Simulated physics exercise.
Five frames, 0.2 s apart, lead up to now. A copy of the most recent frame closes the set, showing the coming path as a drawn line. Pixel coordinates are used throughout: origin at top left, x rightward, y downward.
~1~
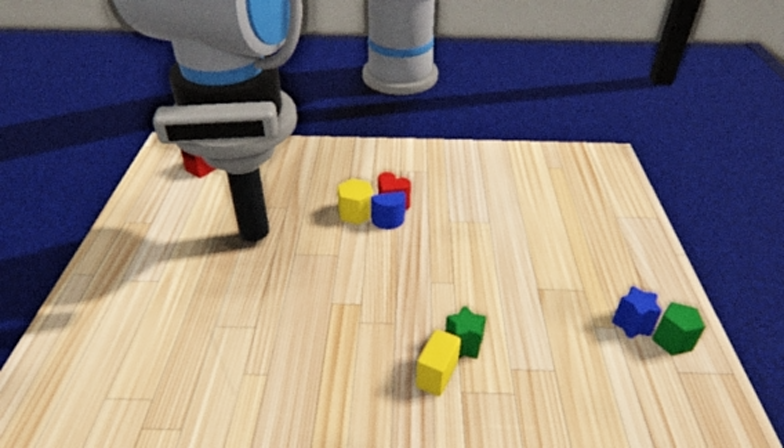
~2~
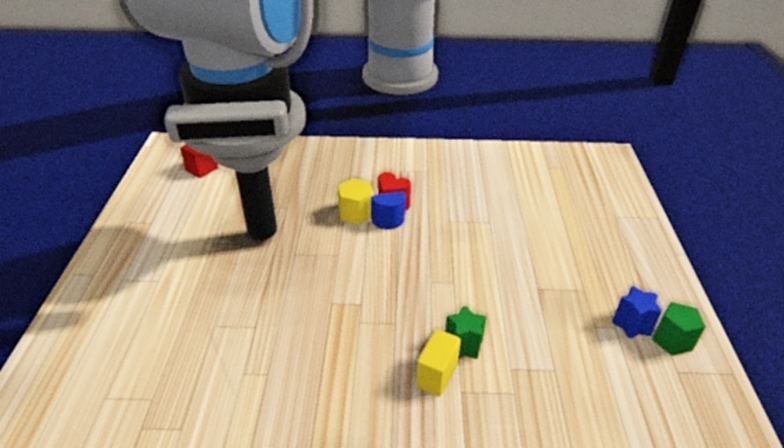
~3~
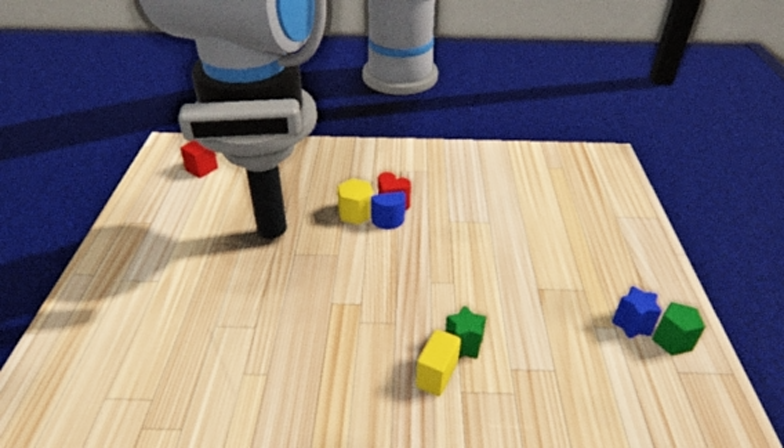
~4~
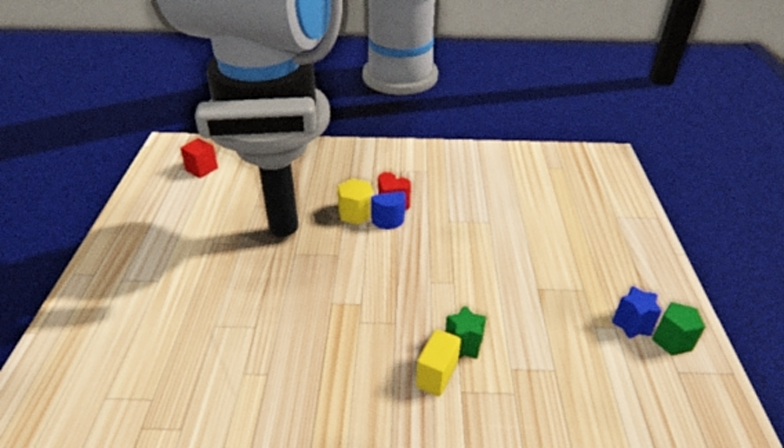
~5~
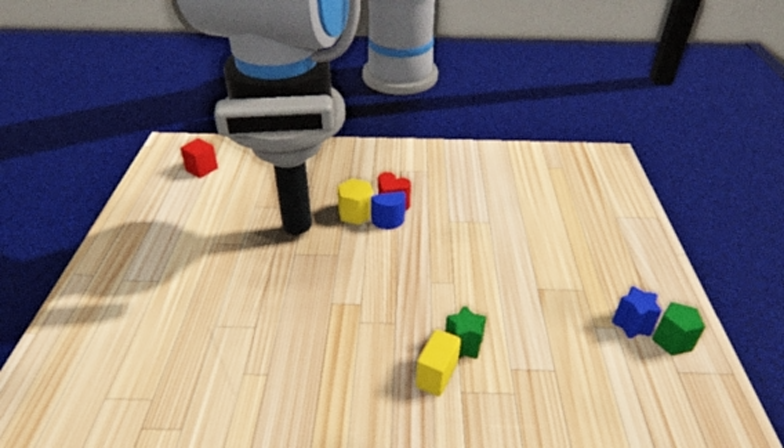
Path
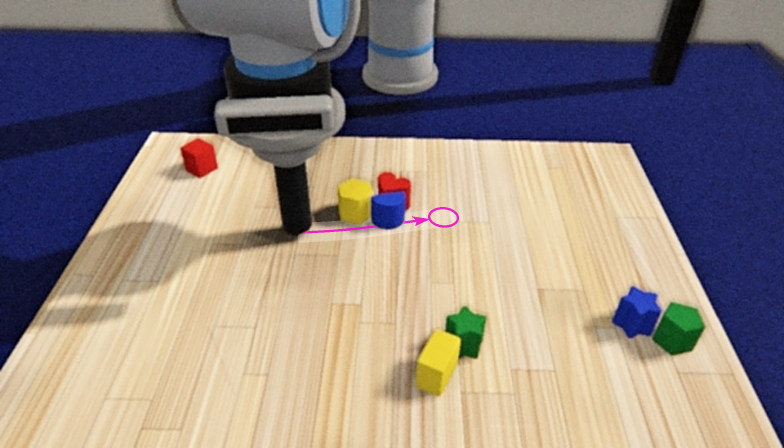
A robot arm with a black stick slid slowly to the right across a wooden board, nearing a cluster of yellow, blue and red blocks, while all the scattered blocks stayed still.
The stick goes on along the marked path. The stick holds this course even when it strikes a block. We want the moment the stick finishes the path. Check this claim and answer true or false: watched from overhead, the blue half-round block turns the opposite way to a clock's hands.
That statement is not accurate.
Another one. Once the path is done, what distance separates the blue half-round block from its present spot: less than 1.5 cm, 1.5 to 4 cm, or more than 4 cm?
Over 4 cm.
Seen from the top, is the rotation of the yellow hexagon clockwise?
Answer: No.
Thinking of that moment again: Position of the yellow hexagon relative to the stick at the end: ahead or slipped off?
No longer ahead of the stick.
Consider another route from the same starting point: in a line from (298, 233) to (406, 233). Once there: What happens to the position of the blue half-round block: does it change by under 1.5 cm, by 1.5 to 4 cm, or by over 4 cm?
It's set to move 1.5-4 cm.
Path on the board, from (298, 233) by way of (373, 227) to (444, 217).
What follows on the original path. One third of the way, stick (350, 222); yellow hexagon (359, 186).
Two thirds of the way, stick (398, 216); yellow hexagon (363, 183), turned 25° anticlockwise; blue half-round block (427, 194); red heart-shaped block (395, 179).
At the end, stick (444, 210); yellow hexagon (363, 183), turned 25° anticlockwise; blue half-round block (474, 190), turned 25° clockwise; red heart-shaped block (395, 179).
